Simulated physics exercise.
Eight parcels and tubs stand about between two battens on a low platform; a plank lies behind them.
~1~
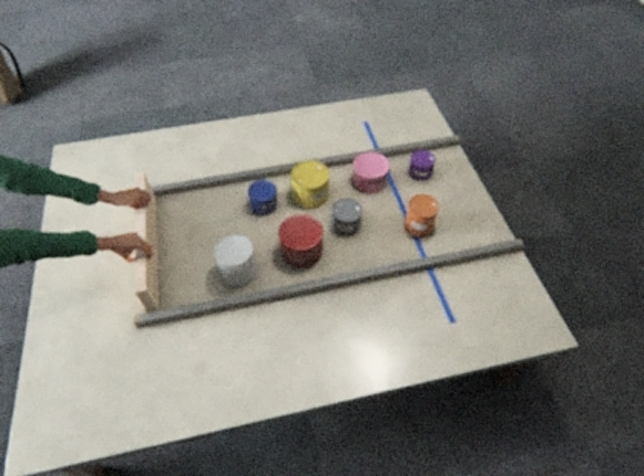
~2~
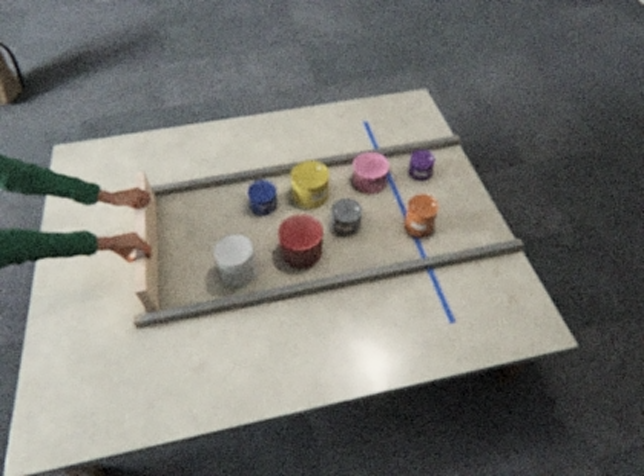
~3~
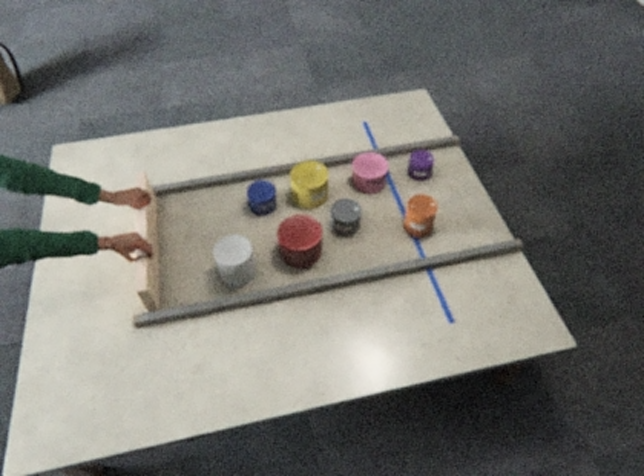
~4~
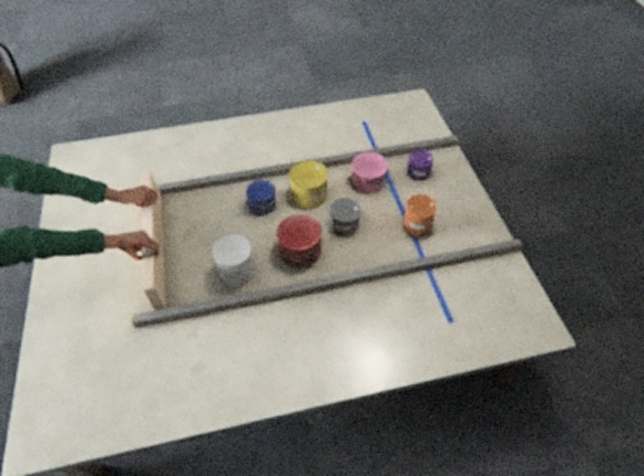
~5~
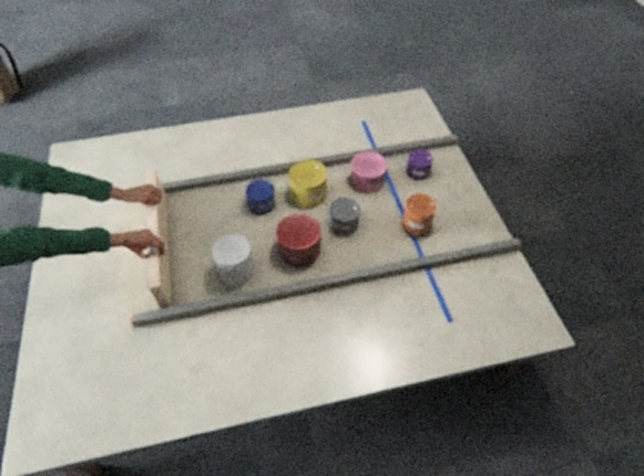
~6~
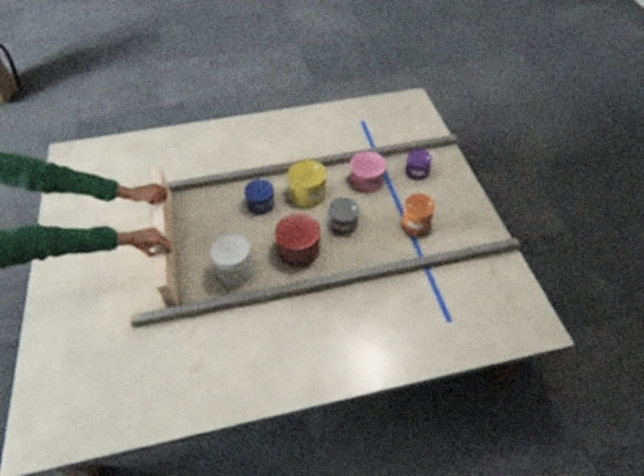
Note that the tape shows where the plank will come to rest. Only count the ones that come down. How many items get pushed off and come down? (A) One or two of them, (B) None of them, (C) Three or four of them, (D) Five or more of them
Option A: One or two of them.
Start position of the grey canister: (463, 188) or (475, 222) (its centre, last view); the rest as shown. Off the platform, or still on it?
In that order, I'd say it is not knocked off, then is not knocked off.
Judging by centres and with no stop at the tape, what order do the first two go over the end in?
Listed earliest first, it's the purple canister and then the pink pail.
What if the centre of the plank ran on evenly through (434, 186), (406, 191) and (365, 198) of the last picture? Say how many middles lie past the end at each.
By position: 2 / 1 / 0.
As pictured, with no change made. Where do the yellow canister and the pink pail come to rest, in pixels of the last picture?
The yellow canister at (424, 154), the pink pail at (455, 149).
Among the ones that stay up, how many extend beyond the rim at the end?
I'd put it at 1.
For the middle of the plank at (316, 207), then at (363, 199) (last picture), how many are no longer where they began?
The first count is 6, and then it's 8.
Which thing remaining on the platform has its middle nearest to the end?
It's the pink pail.
Soon after, none off yet; purple canister at rest near (418, 165); orange canister at rest near (418, 215); pink pail at rest near (367, 172).
After that, none off yet; purple canister at rest near (418, 165); orange canister at rest near (418, 215); pink pail displaced a little near (372, 171).
And then, none off yet; purple canister displaced about its own width near (447, 158); orange canister displaced about its own width near (439, 211); pink pail displaced well along near (418, 156).
In the end, the number that fall off is one or two; gone, purple canister.
